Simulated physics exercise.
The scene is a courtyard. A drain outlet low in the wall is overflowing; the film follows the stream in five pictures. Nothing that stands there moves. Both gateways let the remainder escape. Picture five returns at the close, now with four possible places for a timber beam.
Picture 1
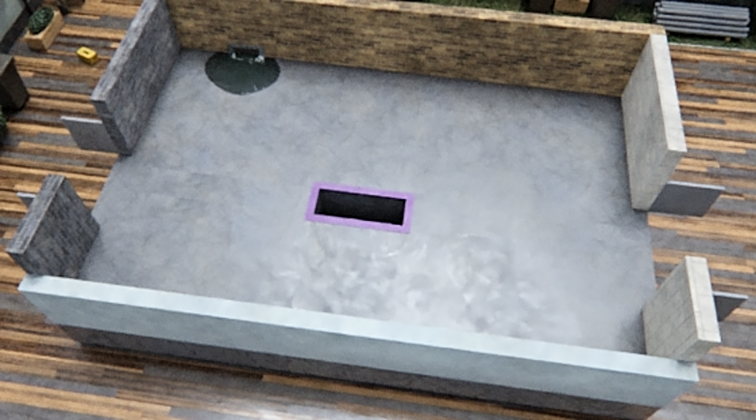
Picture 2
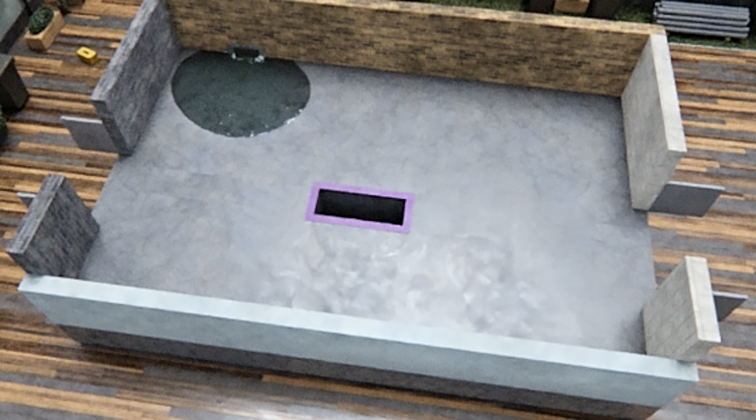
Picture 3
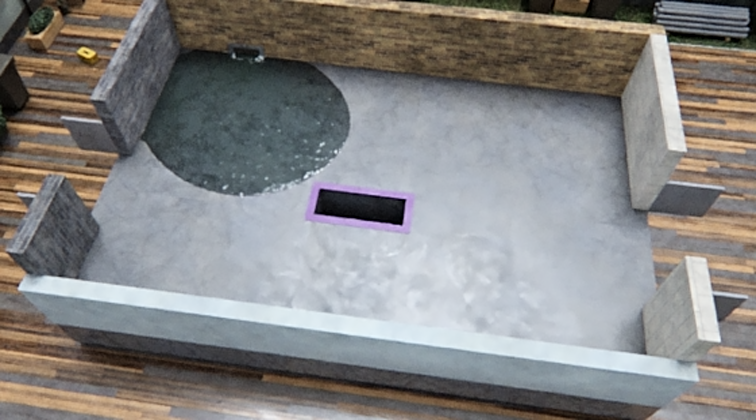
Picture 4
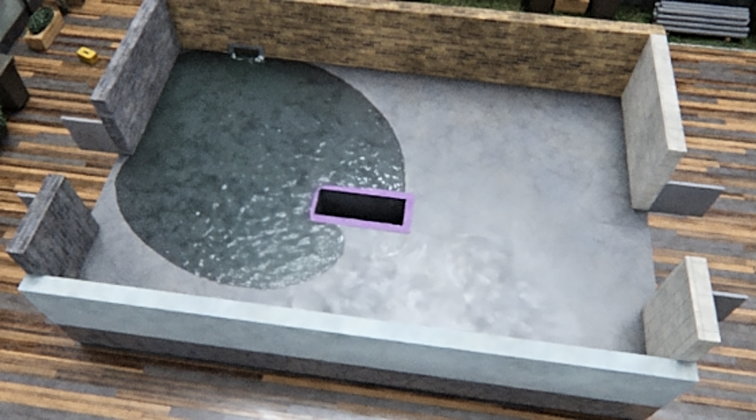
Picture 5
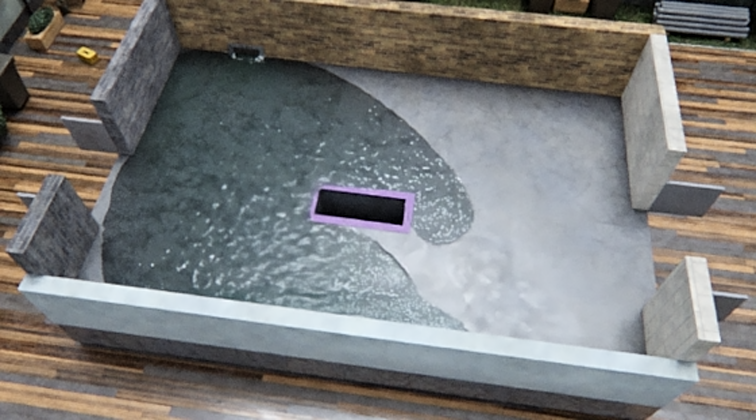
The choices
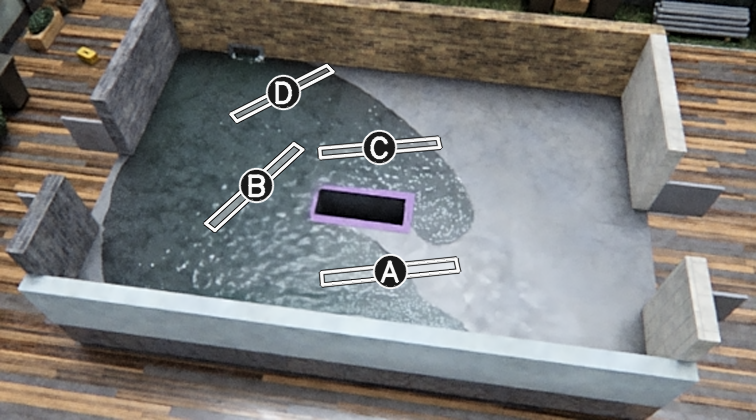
The video shows dark water spreading from an outlet at the back left of a walled courtyard across the pale floor, reaching a purple-framed gully near the middle, then extending past both sides of it toward the front wall.
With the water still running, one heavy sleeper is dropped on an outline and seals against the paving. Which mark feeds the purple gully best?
Use spot A.
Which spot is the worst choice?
Spot D.
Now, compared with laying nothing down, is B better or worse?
It is worse.
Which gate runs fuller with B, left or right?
The right one.
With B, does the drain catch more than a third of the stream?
No.
On the marked copy, A from (322, 278) to (457, 264); B from (210, 226) to (298, 146); C from (320, 153) to (438, 142); D from (233, 117) to (329, 68).
With A, about 29 % of the stream goes into the purple gully, about 69 % out by the gates.
With B, about 20 % of the stream goes into the purple gully, about 77 % out by the gates.
With C, about 17 % of the stream goes into the purple gully, about 80 % out by the gates.
With D, about 2 % of the stream goes into the purple gully, about 95 % out by the gates.
